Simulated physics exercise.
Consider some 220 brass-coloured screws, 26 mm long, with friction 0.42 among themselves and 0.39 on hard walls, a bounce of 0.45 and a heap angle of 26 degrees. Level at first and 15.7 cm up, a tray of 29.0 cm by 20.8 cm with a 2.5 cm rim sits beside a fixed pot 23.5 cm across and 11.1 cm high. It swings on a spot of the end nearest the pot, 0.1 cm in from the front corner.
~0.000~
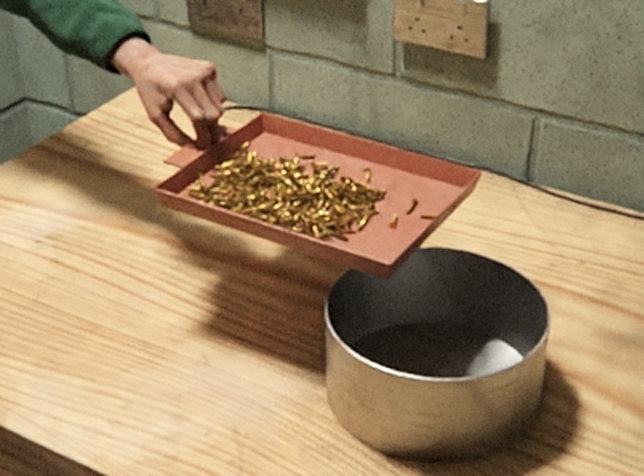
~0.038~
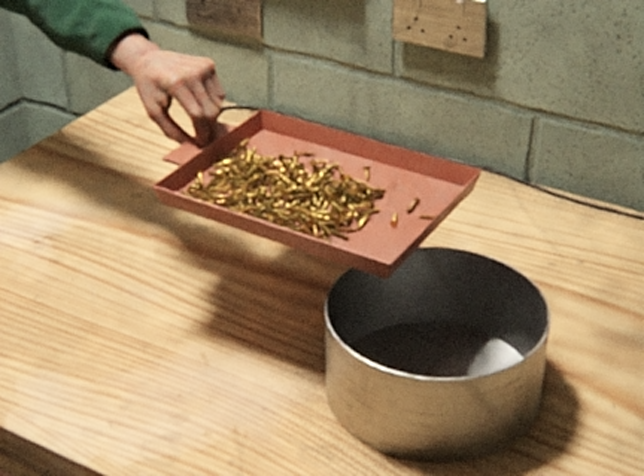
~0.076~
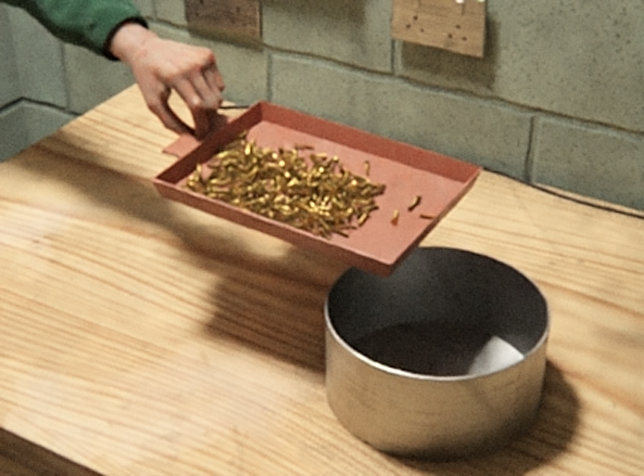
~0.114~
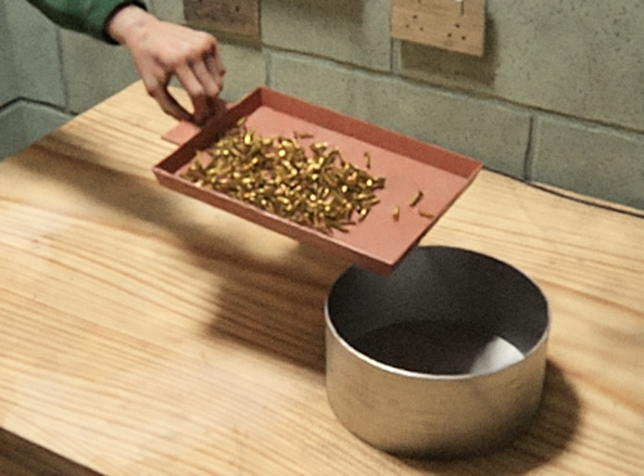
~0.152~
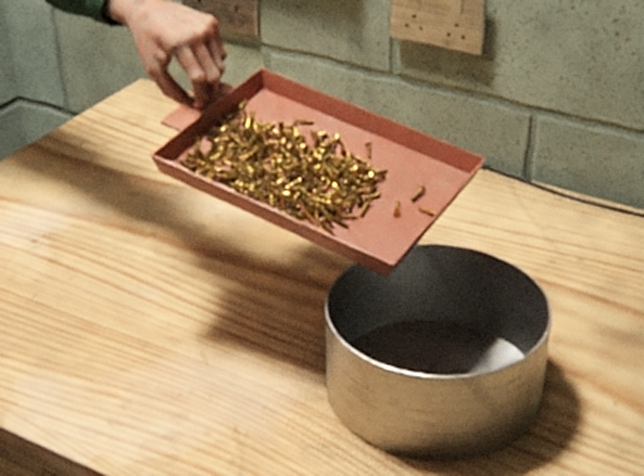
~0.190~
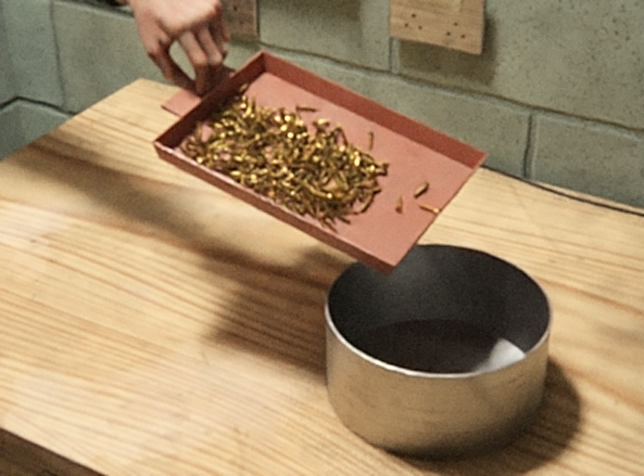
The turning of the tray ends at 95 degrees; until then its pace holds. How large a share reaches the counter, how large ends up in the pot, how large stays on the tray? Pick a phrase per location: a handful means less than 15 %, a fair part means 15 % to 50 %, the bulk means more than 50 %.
Counter: A handful, pot: The bulk, tray: A handful.
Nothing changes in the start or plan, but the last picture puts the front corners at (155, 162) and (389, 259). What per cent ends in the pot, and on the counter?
You'd end with pot at 55 and counter at 45.
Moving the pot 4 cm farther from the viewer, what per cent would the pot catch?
75 %.
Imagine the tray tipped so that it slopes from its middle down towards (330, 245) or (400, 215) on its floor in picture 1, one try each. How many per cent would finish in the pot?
That would be close to 70 per cent, then close to 70 per cent.
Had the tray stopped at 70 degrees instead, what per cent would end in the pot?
Around 90 in a hundred.
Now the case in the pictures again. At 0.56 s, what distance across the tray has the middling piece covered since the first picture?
About 8 cm.
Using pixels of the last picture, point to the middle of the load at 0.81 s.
At about (432, 293).
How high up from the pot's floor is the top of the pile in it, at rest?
It reaches roughly 3.5 cm.
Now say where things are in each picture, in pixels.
The first picture shows tray tilt 0 degrees, front corners at (161, 187) and (388, 259); middle of the pieces at (280, 199); pot at (437, 308).
The second picture shows tray tilt 1 degrees, front corners at (160, 185) and (388, 259); middle of the pieces at (279, 197).
The third picture shows tray tilt 3 degrees, front corners at (160, 178) and (388, 258); middle of the pieces at (279, 192).
The fourth picture shows tray tilt 6 degrees, front corners at (159, 167) and (389, 258), lowest corner right front; middle of the pieces at (279, 183).
The fifth picture shows tray tilt 10 degrees, front corners at (159, 154) and (391, 258), lowest corner right front; middle of the pieces at (279, 173).
The sixth picture shows tray tilt 14 degrees, front corners at (160, 141) and (392, 259), lowest corner right front; middle of the pieces at (280, 163); pot at (438, 304). The tray's pace is about 105 degrees a second.
After 0.56 s, tilt 53 degrees; the tray holds 100 %, the pot 0 %.
After 0.81 s, tilt 80 degrees; the tray holds 45 %, the pot 35 %.
Then, at 1.16 s, tilt 95 degrees; the tray holds 0 %, the pot 100 %.
In the end, at 1.6 s, counter 0 %, pot 100 %, tray 0 %.
